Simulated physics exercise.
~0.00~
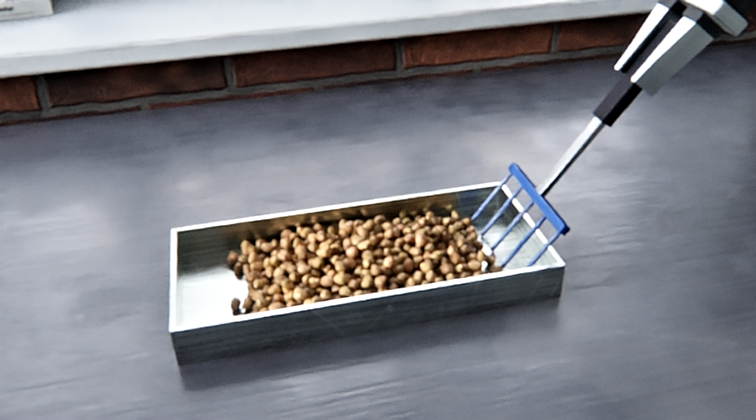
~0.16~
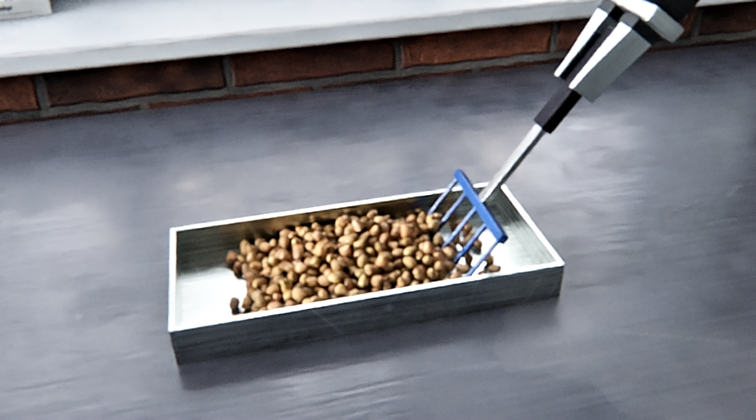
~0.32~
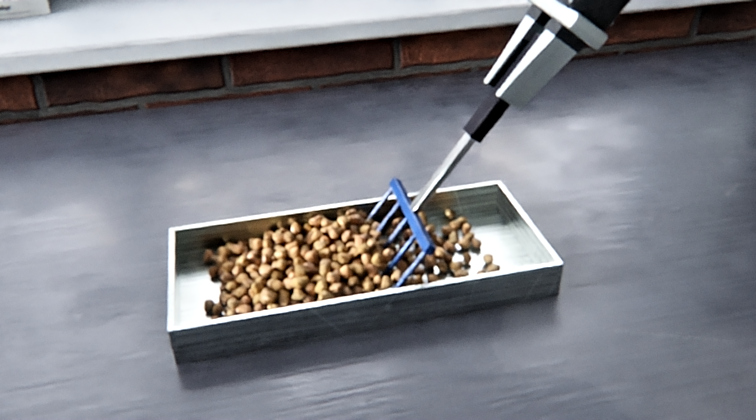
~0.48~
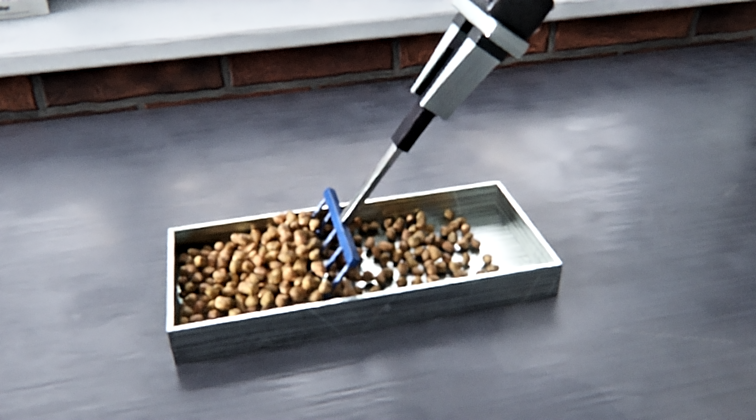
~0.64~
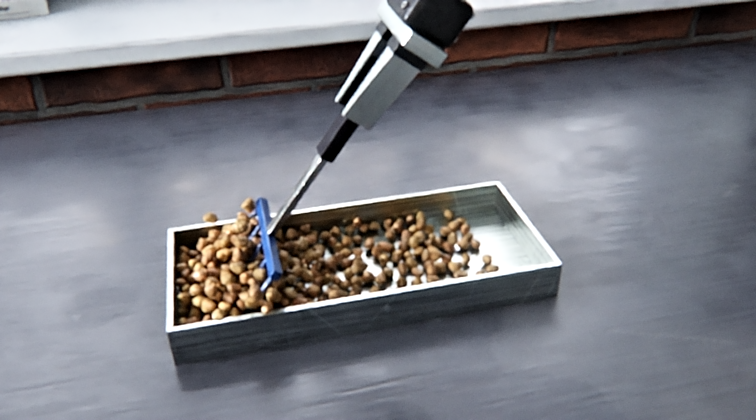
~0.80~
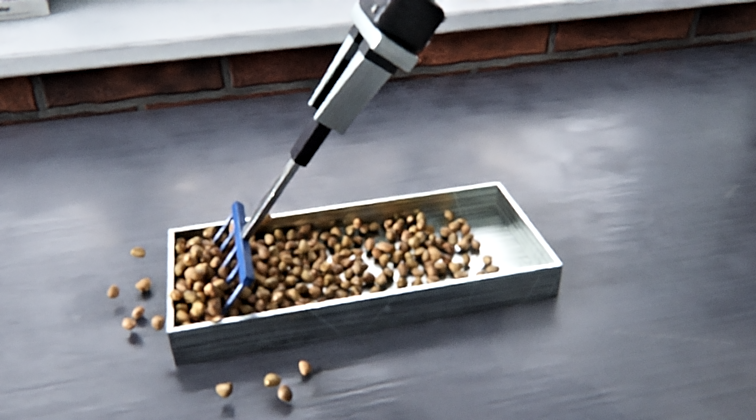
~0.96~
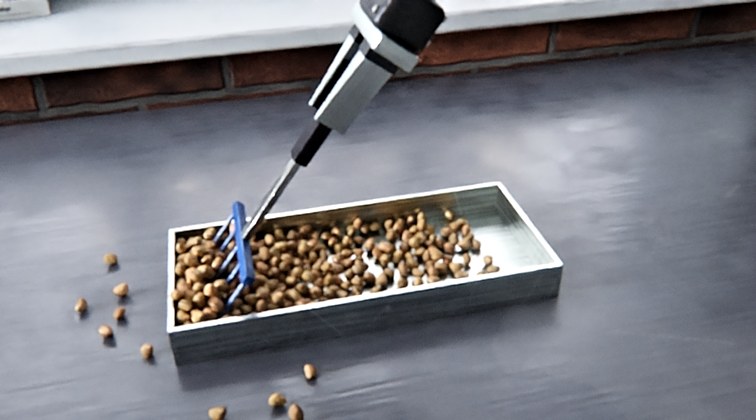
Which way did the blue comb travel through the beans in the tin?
The blue comb moved to the left, from the right end of the tin toward the left end.
